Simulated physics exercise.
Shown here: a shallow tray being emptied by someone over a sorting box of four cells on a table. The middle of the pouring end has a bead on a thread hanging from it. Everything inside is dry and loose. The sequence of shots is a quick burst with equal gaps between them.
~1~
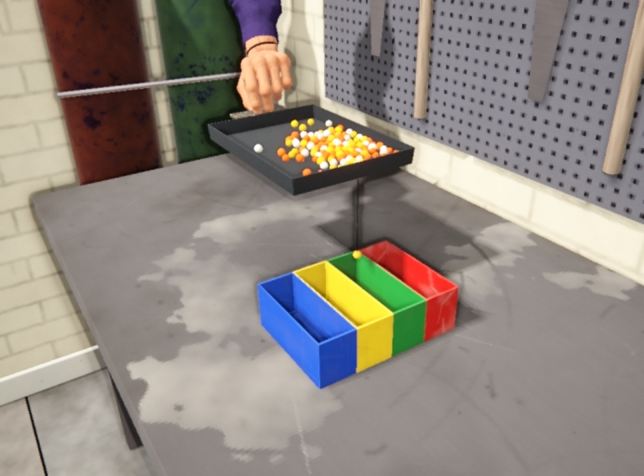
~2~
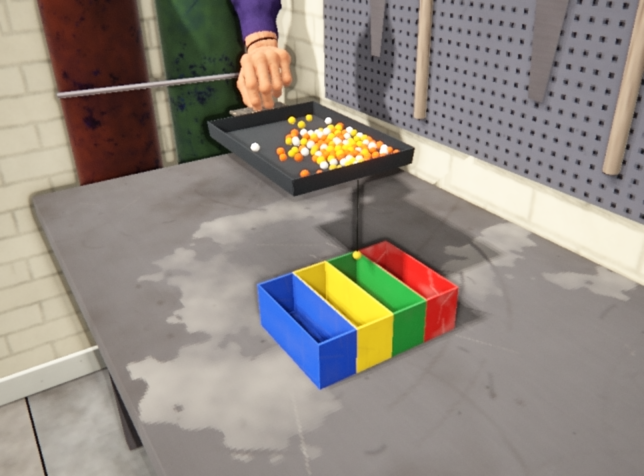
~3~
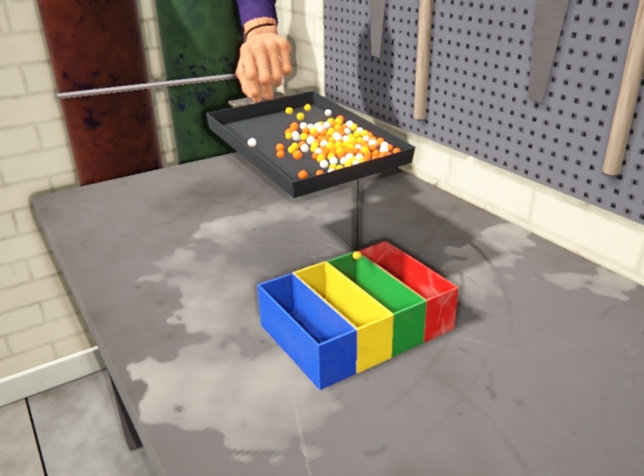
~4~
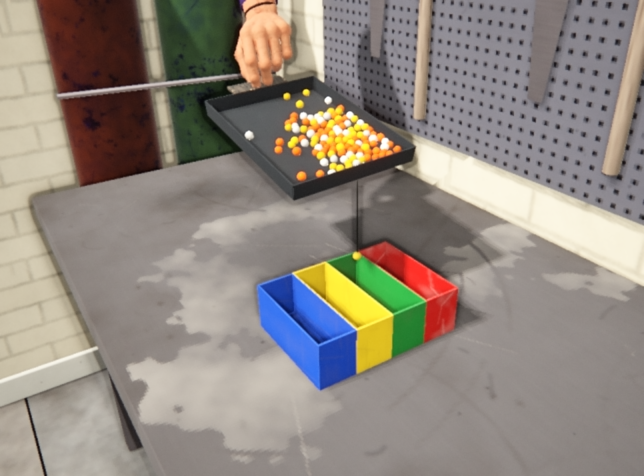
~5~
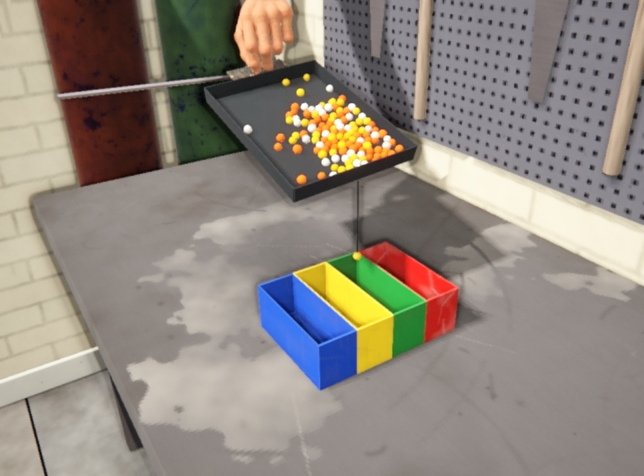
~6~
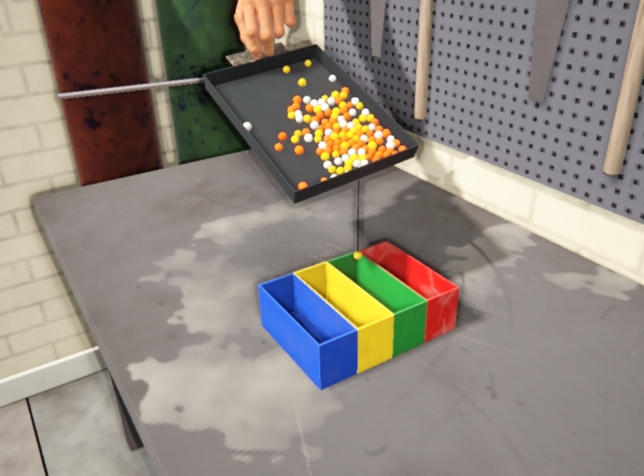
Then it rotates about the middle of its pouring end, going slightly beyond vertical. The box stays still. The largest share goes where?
To the blue cell.
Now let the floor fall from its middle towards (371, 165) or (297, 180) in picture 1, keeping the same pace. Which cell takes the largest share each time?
Case 1 - the cell in red. Case 2 - blue.
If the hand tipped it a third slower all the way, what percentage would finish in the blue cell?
About 50 per cent.
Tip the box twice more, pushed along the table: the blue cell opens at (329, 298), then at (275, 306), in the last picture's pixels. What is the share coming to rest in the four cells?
The first yields 80 per cent and the second 100 per cent.
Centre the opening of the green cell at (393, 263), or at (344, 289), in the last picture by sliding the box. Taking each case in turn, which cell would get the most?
The blue one, then that yellow cell.
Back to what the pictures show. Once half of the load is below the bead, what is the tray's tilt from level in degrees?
110°, roughly.
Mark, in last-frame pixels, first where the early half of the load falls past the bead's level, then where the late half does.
Roughly (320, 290) first, then roughly (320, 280).
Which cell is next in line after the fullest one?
The cell in yellow.
Just after the last frame, tray tipped steeply; almost all on the tray; just a few falling or outside the box.
A moment on, tray tipped past a quarter turn; roughly half on the tray; about a tenth in the blue cell; about a tenth in the yellow cell; just a few in the green cell; roughly a quarter falling or outside the box.
Further on, tray tipped past a quarter turn; roughly half in the blue cell; roughly a third in the yellow cell; about a tenth in the green cell; just a few in the red cell; about a tenth falling or outside the box.
When it is over, tray tipped past a quarter turn; roughly half in the blue cell; roughly a third in the yellow cell; about a tenth in the green cell; just a few in the red cell; about a tenth outside the box.
